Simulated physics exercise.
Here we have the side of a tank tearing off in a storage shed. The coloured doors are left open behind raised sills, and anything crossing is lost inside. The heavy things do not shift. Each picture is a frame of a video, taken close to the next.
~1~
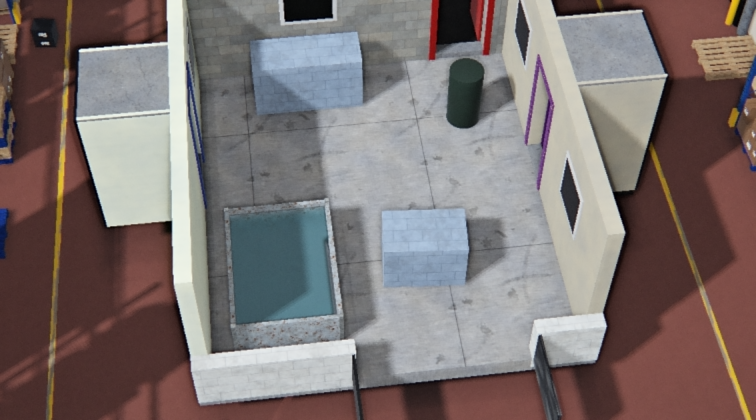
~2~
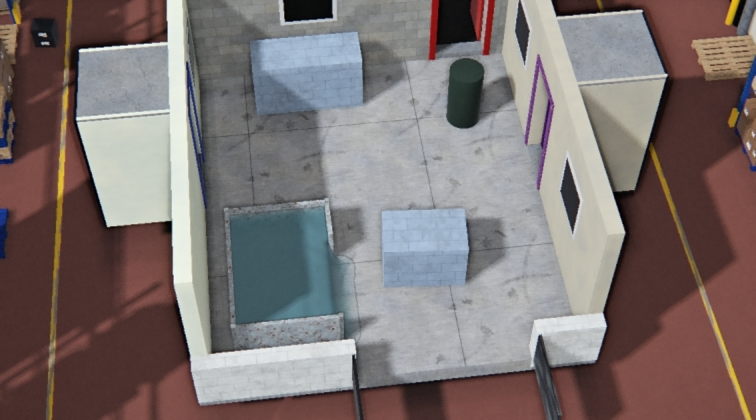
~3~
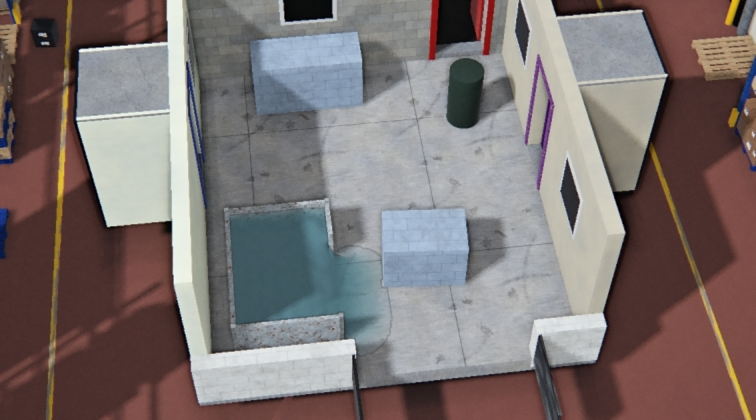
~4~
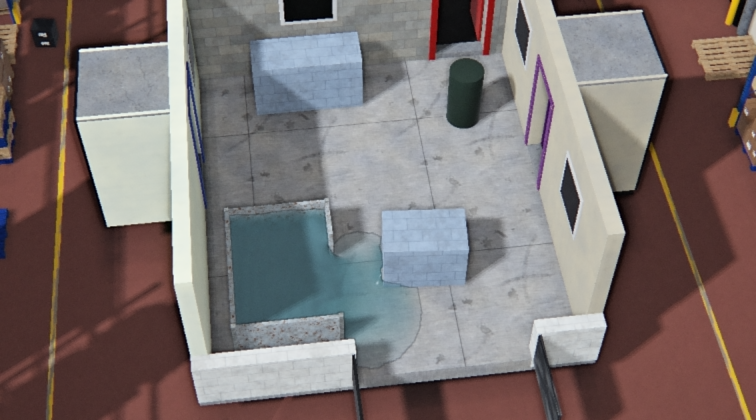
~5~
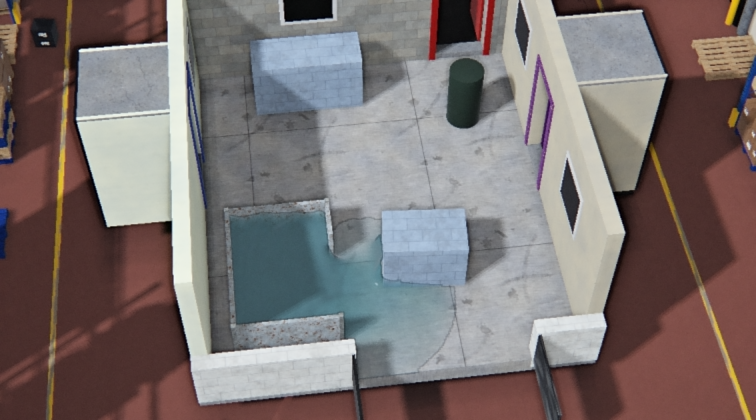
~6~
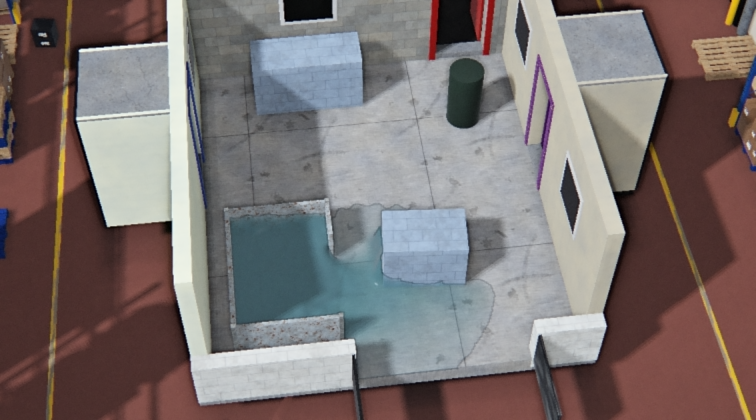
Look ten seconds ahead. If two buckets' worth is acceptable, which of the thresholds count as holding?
The red door counts as holding, the blue door counts as holding, the purple door counts as holding.
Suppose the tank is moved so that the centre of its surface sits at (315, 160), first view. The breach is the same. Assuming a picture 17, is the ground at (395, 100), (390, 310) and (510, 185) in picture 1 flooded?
The three spots read left dry, left dry, swamped.
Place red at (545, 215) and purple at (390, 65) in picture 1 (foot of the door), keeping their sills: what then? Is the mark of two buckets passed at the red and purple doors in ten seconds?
Lab note - red door under limit, purple door over limit.
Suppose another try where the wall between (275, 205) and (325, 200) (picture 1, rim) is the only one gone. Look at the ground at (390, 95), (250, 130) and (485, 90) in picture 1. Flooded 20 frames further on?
Going through them, the first would be submerged, the next submerged and the last submerged.
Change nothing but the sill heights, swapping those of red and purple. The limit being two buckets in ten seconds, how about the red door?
As for the red door, it surpasses it.
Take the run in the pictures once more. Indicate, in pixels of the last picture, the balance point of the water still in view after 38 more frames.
It is near (386, 201).
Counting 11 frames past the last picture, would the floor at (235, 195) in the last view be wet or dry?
There: Clear.
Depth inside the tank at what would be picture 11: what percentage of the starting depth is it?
Estimate: Around 54 per cent.
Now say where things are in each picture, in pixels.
In the first frame, the water tank at (282, 264) is whole and still.
In the second frame, water pours out at (335, 292) and has run to (349, 341).
In the third frame, water pours out at (335, 293) and has run to a hidden place.
In the fourth frame, the front is at a hidden place, out from the gap at (335, 293).
In the fifth frame, the front is at (450, 314), out from the gap at (335, 294).
In the sixth frame, the front is at (489, 297), out from the gap at (335, 293).
A moment on, water covers 30 % of the floor; the red door not reached, the blue door not reached, the purple door not reached.
Next, water covers 45 % of the floor; the red door not reached, the blue door not reached, the purple door not reached.
Then, water covers 65 % of the floor; the red door wet at the sill, nothing in, the blue door not reached, the purple door wet at the sill, nothing in.
Later, water covers 85 % of the floor; the red door wet at the sill, nothing in, the blue door wet at the sill, nothing in, the purple door wet at the sill, nothing in.
In the end, water covers 95 % of the floor; the red door wet at the sill, nothing in, the blue door wet at the sill, nothing in, the purple door wet at the sill, nothing in.
